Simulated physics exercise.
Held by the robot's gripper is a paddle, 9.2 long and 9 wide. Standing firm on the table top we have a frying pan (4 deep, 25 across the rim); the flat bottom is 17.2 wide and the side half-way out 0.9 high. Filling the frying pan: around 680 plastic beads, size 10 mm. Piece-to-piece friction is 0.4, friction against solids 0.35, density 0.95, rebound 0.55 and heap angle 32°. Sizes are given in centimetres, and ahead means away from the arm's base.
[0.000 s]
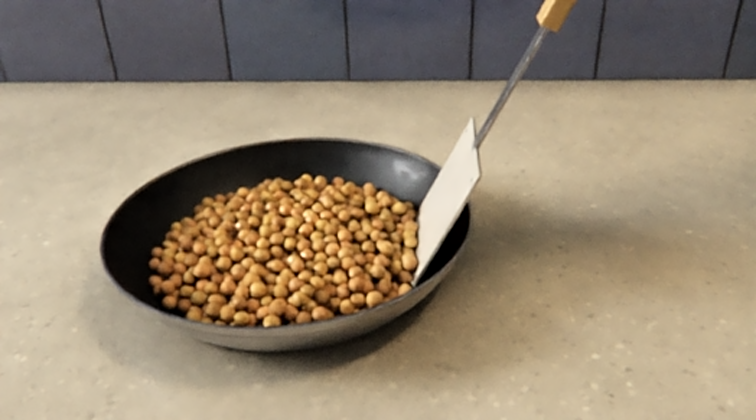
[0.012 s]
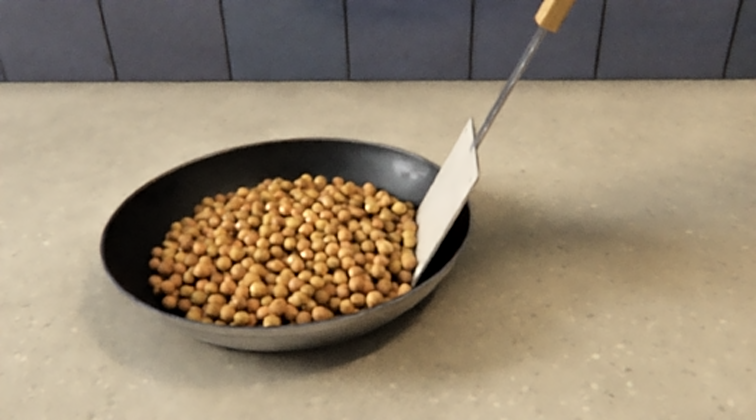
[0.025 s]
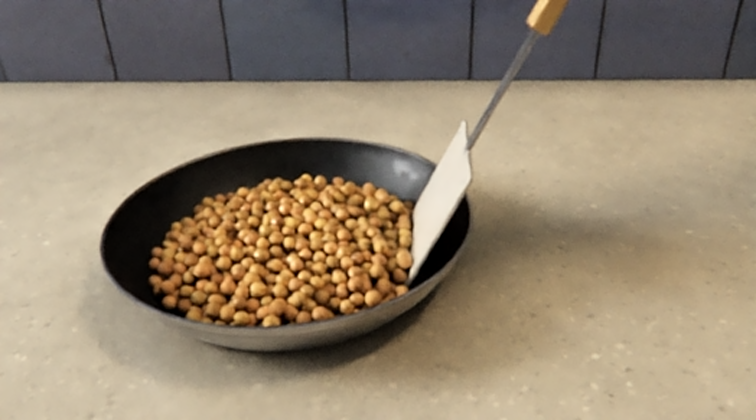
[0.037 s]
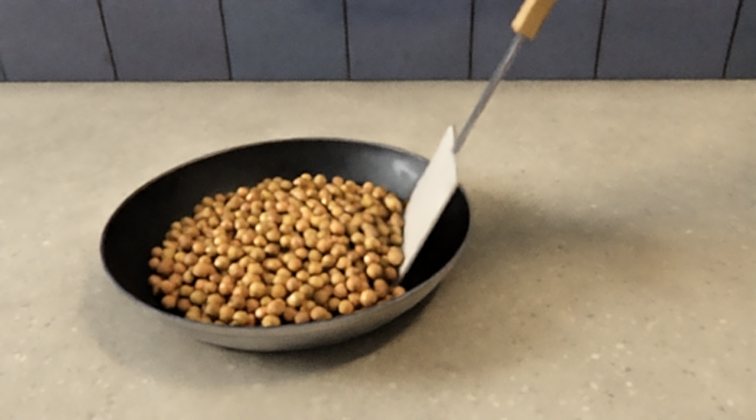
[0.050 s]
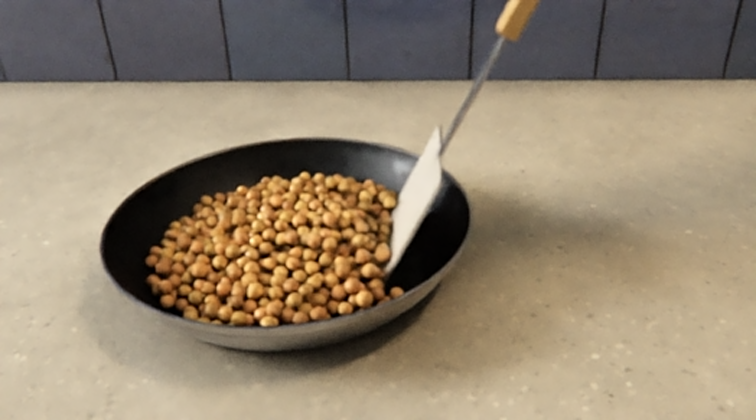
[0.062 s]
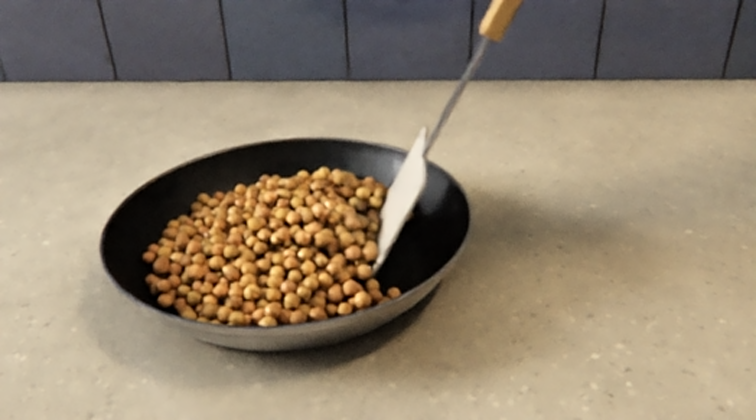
In a dark frying pan, a pale paddle pushes the heaped brown beads left.
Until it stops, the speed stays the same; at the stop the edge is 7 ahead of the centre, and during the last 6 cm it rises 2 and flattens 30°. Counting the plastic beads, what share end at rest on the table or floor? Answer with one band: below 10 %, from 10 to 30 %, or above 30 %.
Below 10 %.
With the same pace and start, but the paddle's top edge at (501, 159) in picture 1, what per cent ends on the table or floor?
Some 5 per cent.
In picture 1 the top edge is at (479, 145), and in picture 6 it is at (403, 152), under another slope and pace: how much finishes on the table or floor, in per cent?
Around 10 per cent finishes there.
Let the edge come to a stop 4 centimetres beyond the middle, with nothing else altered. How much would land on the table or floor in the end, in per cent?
In that case some 0 per cent.
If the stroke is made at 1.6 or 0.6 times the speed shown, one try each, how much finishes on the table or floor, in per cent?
Close to 15 and 0 percent respectively.
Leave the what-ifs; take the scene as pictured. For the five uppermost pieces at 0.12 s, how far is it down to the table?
5 cm.
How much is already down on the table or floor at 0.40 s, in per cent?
Around 5 %.
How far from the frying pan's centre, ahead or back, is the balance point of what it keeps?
Some 4.5 cm ahead.
After 0.12 s, sloping 64°, highest piece 6 above the table; 679 in the frying pan.
After 0.17 s, sloping 53°, highest piece 5 above the table; 679 in the frying pan.
After 0.40 s, sloping 34°, highest piece 5 above the table; 636 in the frying pan, 37 on the table or floor, 6 on the blade or in flight.
After 1.45 s, sloping 34°, highest piece 5 above the table; 636 in the frying pan, 43 on the table or floor.
At rest, 636 in the frying pan, 43 on the table or floor. That is 6 % on the table or floor.
